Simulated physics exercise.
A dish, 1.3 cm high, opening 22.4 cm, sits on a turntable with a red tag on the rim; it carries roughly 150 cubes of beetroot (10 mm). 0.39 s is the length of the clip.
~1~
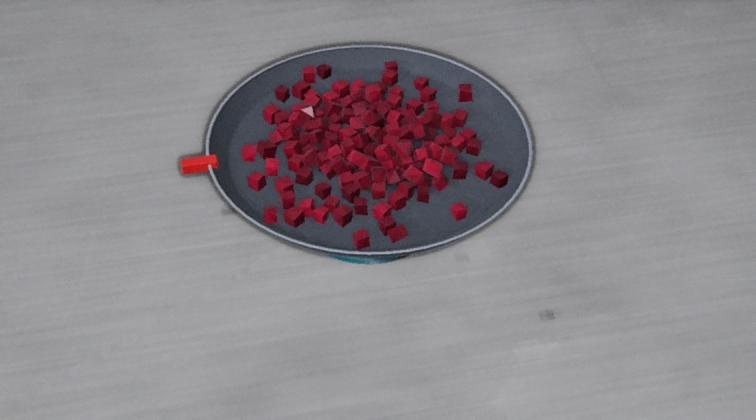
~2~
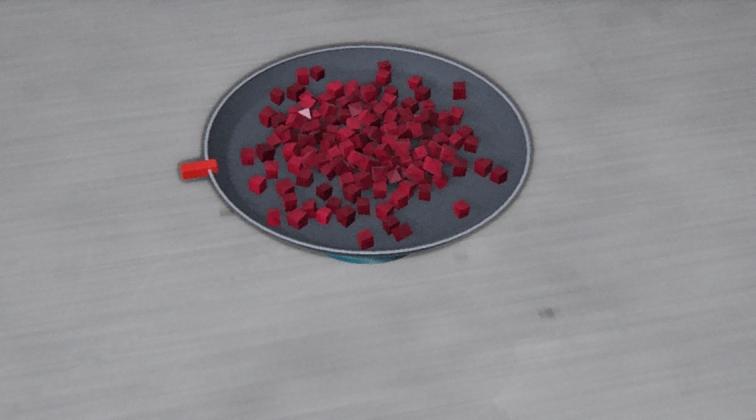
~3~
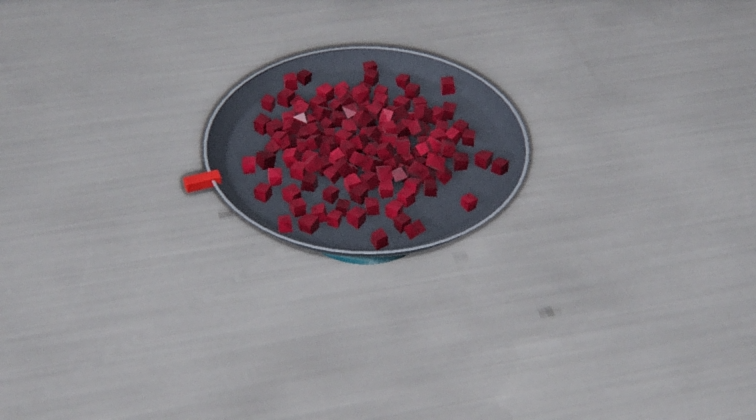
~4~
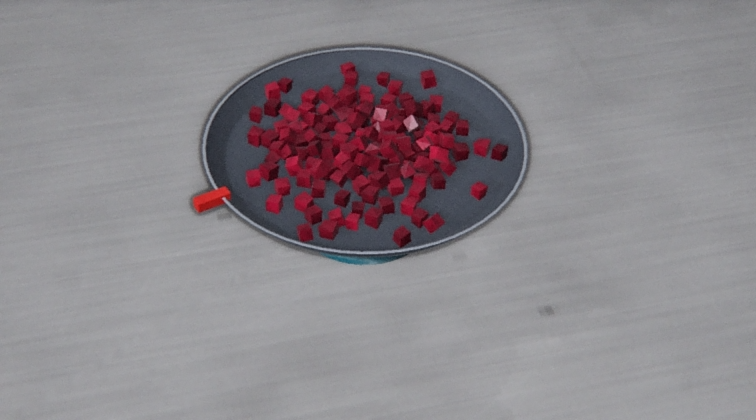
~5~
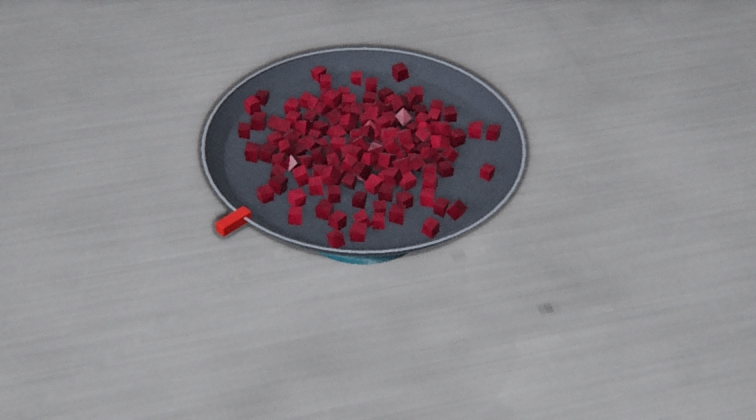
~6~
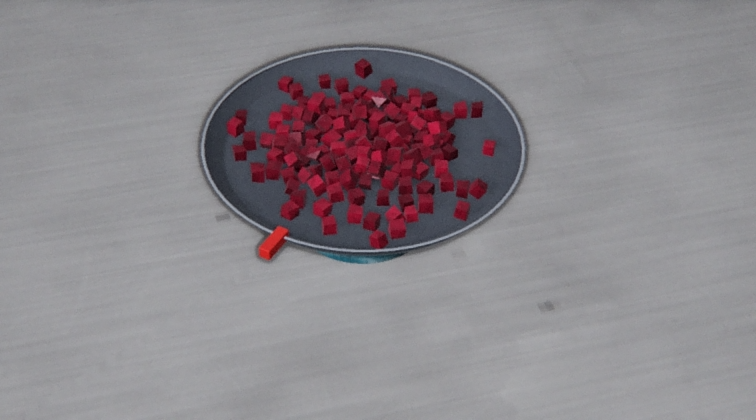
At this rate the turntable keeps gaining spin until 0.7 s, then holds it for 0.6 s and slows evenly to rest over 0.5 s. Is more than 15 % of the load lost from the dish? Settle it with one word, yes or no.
One word: No.
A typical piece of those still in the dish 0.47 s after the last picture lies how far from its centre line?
Close to 5.0 cm, I'd say.
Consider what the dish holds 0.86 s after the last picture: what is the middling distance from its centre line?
The distance comes out around 5.0 cm.
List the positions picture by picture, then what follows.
Dish at (368, 254); turned 0 degrees, tag at (199, 162); top of the load at (421, 84), in the first picture.
Dish at (366, 254); turned 2 degrees, tag at (199, 167); top of the load at (415, 83), in the second picture.
Dish at (365, 254); turned 7 degrees, tag at (202, 179); top of the load at (290, 82), in the third picture.
Dish at (364, 254); turned 16 degrees, tag at (212, 197); top of the load at (285, 85), in the fourth picture.
Dish at (363, 253); turned 29 degrees, tag at (233, 219); top of the load at (371, 85), in the fifth picture.
Dish at (362, 252); turned 45 degrees, tag at (274, 241); top of the load at (389, 88), in the sixth picture.
Then, 0.47 s after the last picture, dish 100 %; middle of the pieces not yet landed near (365, 145).
Then, 0.86 s after the last picture, dish 100 %; middle of the pieces not yet landed near (361, 143).
Then, 1.23 s after the last picture, dish 100 %; middle of the pieces not yet landed near (362, 147).
Then, 1.57 s after the last picture, dish 100 %; middle of the pieces not yet landed near (363, 147).
In the end, dish 100 %.
